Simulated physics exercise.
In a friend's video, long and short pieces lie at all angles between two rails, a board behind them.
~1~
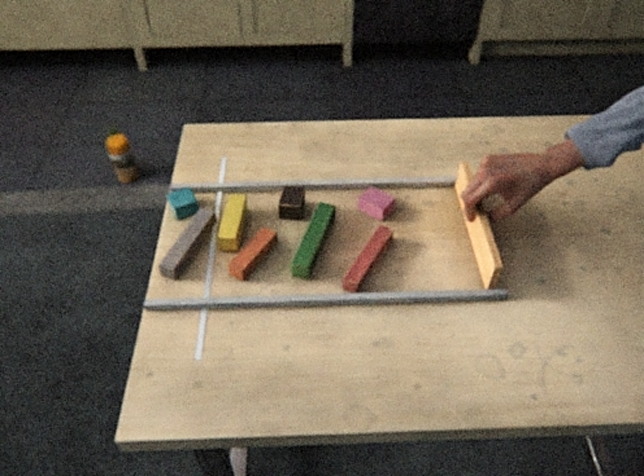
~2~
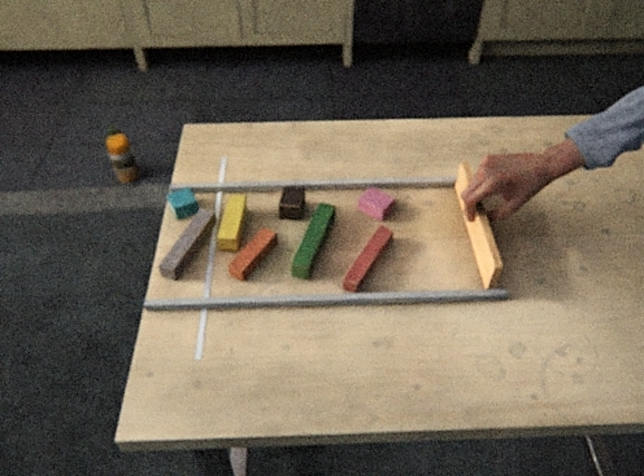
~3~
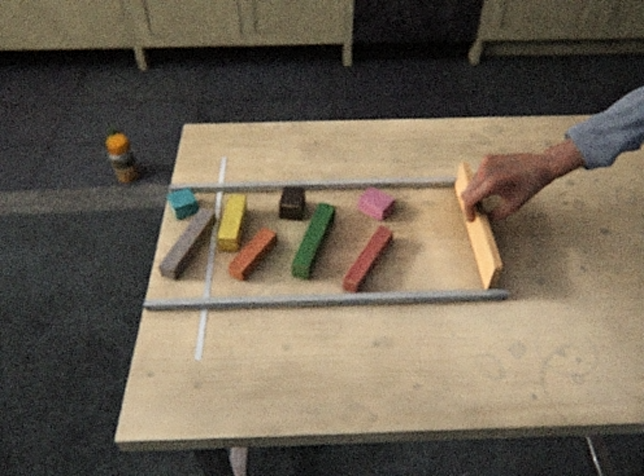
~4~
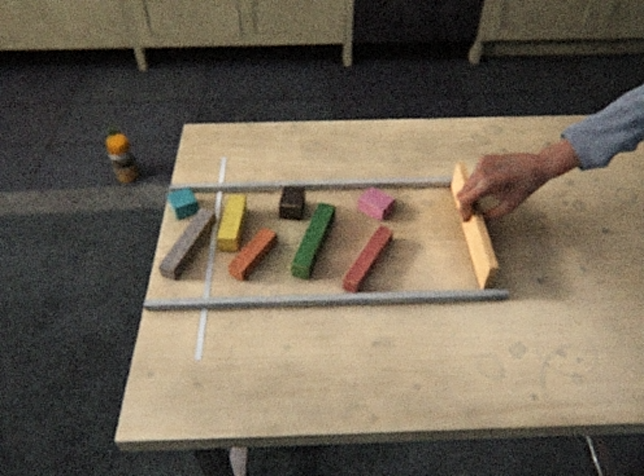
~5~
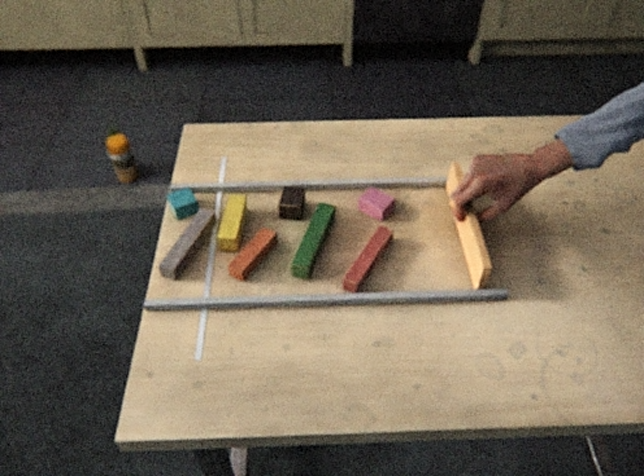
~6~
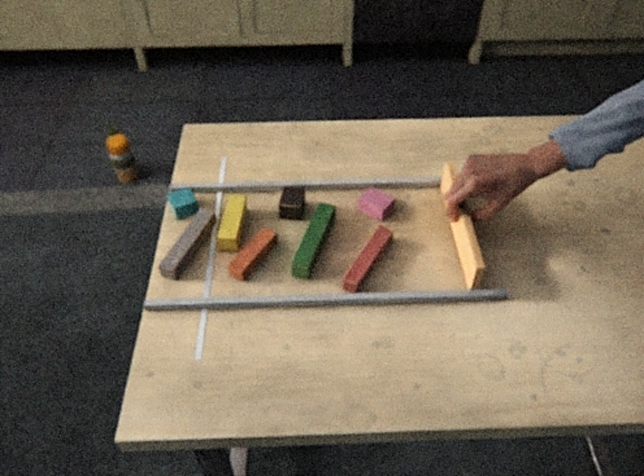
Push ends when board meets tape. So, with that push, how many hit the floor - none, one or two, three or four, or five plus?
The number gone is middling: Three or four.
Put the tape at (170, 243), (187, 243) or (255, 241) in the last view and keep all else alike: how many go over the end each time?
Taken one after another, the numbers are 6, 5 and 0.
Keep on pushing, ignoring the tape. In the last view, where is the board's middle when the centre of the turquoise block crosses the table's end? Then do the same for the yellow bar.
I reckon its middle sits around (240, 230) and then around (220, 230).
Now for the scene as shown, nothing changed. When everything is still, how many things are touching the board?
Tally at the end: 2.
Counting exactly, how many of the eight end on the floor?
Taken together, the number is 3.
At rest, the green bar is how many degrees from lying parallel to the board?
About 0 degrees.
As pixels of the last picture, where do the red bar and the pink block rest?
One is at about (201, 264), the other at about (206, 199).
Soon after, none off yet; turquoise block at rest near (183, 203); grey bar at rest near (189, 243); yellow bar at rest near (234, 222).
By the end, the number that fall off is three or four; fallen, yellow bar, grey bar and turquoise block.
